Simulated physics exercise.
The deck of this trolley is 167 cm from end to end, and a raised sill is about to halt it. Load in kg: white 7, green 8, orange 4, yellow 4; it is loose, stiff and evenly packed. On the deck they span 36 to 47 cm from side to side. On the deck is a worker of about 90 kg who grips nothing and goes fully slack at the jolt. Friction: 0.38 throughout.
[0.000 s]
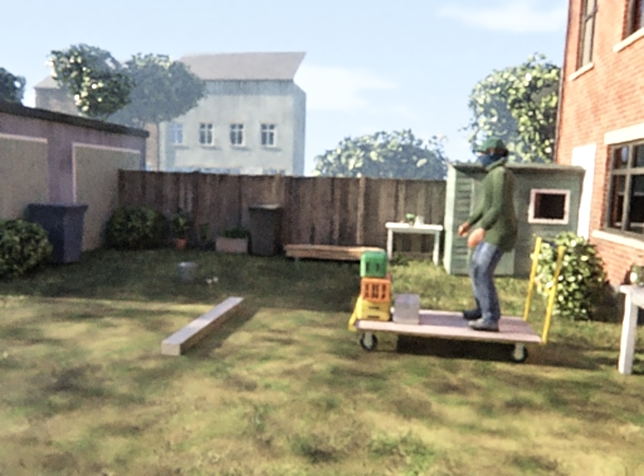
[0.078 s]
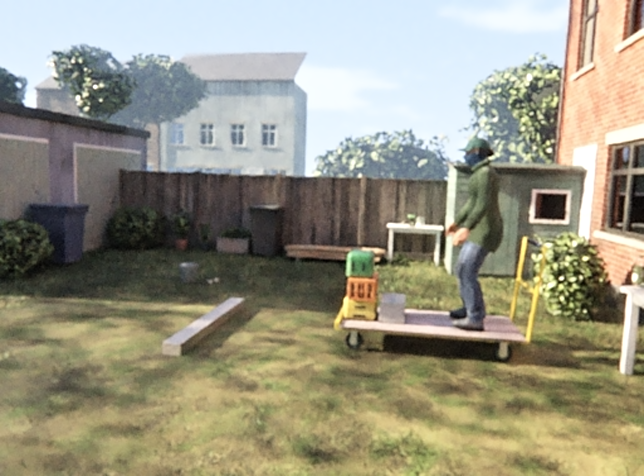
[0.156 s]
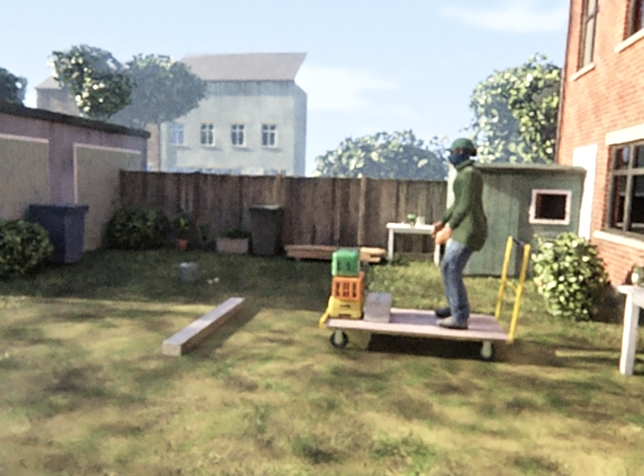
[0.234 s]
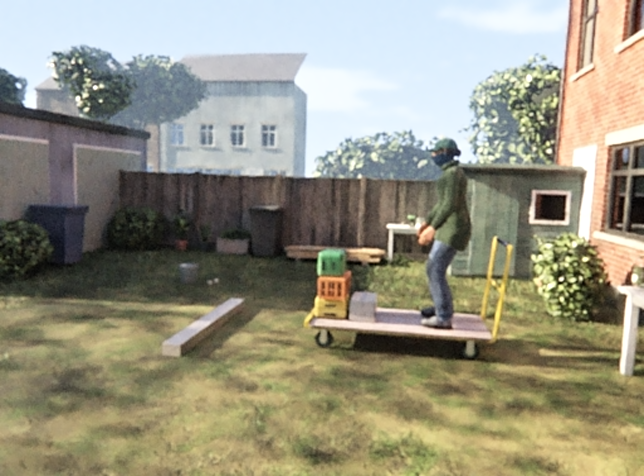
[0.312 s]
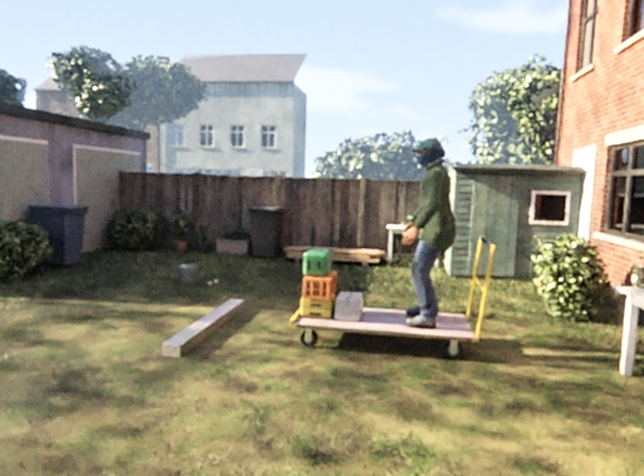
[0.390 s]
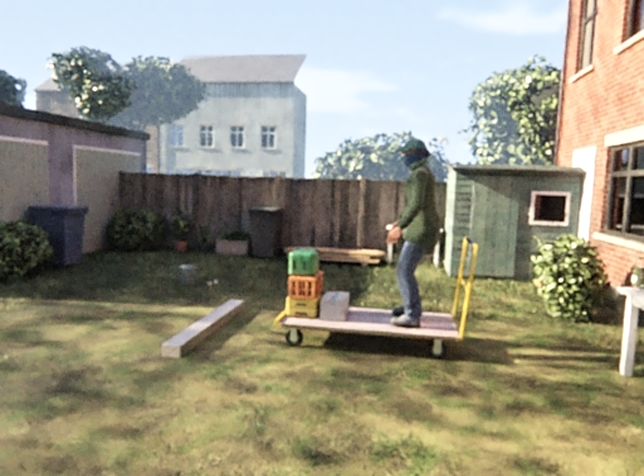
In a fenced backyard, a person standing on a flat trolley with stacked crates rolls left.
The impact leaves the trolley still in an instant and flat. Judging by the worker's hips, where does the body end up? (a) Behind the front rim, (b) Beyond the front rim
The answer is a.
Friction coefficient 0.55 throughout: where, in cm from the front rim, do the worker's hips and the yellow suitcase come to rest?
With that change the hips rest 70 behind the rim and yellow rests 20 behind it.
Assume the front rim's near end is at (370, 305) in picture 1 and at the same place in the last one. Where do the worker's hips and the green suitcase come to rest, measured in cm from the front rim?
Rest positions - hips: 10 behind; green: 150 past.
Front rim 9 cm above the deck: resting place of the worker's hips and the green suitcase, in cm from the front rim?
So the hips end 60 cm short of the rim and the green one settles 110 cm beyond it.
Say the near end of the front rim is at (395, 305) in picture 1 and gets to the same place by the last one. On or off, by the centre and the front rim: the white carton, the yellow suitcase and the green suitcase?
That way, white remains on, yellow remains on, green goes off.
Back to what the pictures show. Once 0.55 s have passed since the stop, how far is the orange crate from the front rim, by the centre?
Past the rim, near 45 cm.
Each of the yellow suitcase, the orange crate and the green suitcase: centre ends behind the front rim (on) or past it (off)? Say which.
By the last picture you'd see yellow retained, orange shed and green shed.
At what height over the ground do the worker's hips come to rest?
They finish some 70 cm off the ground.
Impact comes at 0.84 s.
After 1.09 s the worker's hips are 90 cm behind the rim, near (294, 252) in the last picture's view.
After 1.39 s the worker's hips are 84 cm behind the rim, near (289, 270) in the last picture's view.
After 1.84 s the worker's hips are 63 cm behind the rim, near (269, 267) in the last picture's view.
When all is still (2.2 s), past the rim, green suitcase and orange crate; behind it, white carton, yellow suitcase and the worker's hips.
